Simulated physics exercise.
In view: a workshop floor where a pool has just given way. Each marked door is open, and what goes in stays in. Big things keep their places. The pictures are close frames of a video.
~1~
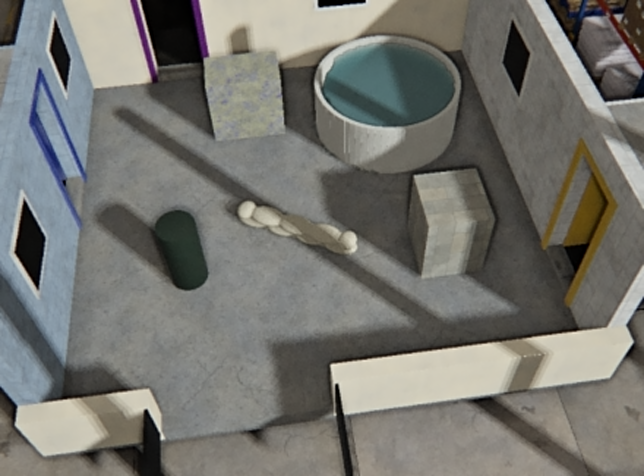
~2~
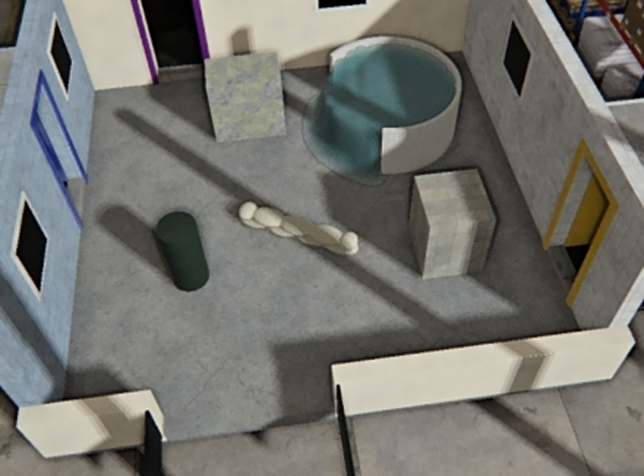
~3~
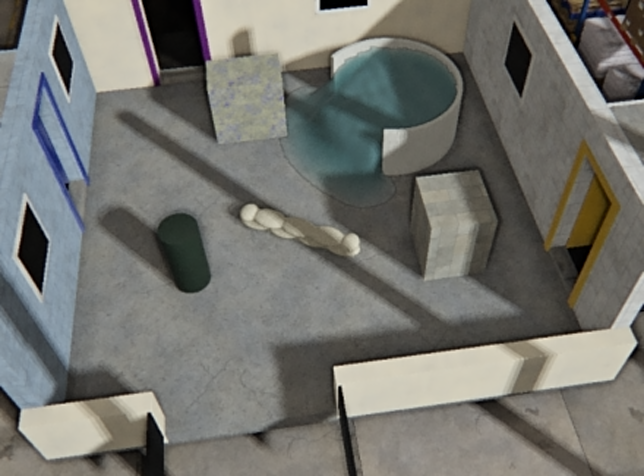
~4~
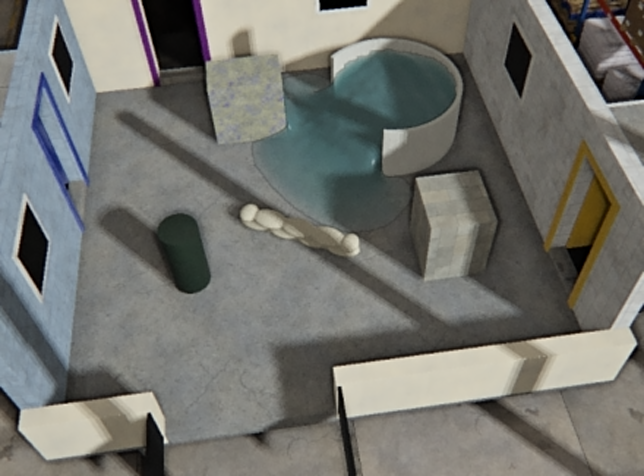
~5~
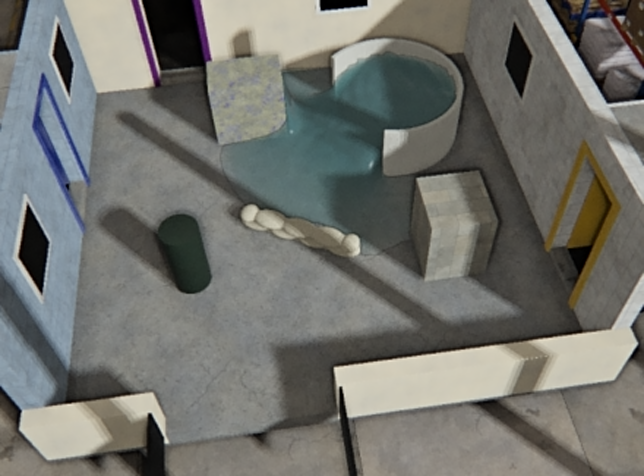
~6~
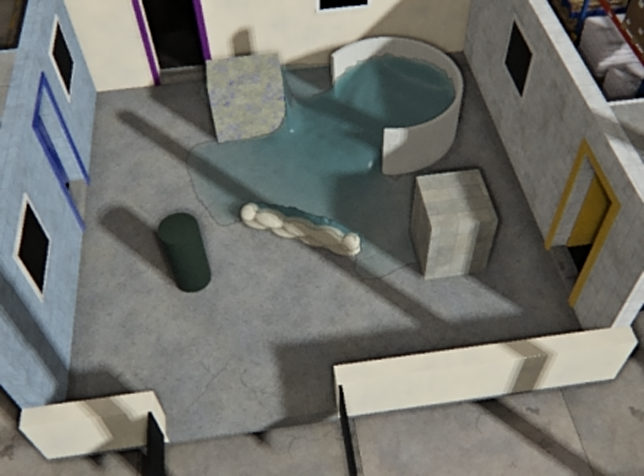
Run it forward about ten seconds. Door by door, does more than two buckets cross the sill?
Outcome: The yellow door will not top two buckets; the purple door will not top two buckets; the blue door will top two buckets.
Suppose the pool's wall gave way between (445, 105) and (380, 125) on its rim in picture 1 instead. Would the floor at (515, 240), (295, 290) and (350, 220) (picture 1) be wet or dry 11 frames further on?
So that's waterlogged for the first, waterlogged for the second and waterlogged for the third.
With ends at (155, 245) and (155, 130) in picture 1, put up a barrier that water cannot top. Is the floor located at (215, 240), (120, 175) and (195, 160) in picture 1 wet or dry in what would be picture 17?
Soaked, untouched, soaked.
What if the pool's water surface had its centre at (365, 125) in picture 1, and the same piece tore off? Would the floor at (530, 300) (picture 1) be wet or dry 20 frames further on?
Outcome at that point: Left alone.
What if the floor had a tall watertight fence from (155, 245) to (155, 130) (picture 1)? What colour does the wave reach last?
The door marked yellow.
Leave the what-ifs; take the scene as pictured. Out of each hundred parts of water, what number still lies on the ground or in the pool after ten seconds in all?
Close to 82 in a hundred.
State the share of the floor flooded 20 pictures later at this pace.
I'd say 80 per cent.
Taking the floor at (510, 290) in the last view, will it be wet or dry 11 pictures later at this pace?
By then I'd expect it to be not yet wet.
A moment on, water covers 45 % of the floor; the yellow door not reached, the purple door wet at the sill, nothing in, the blue door wet at the sill, nothing in.
Next, water covers 65 % of the floor; the yellow door not reached, the purple door wet at the sill, nothing in, the blue door over two buckets in.
Then, water covers 80 % of the floor; the yellow door not reached, the purple door wet at the sill, nothing in, the blue door far over two buckets in.
Later, water covers 95 % of the floor; the yellow door wet at the sill, nothing in, the purple door under two buckets in, the blue door far over two buckets in.
In the end, water covers 95 % of the floor; the yellow door wet at the sill, nothing in, the purple door under two buckets in, the blue door far over two buckets in.
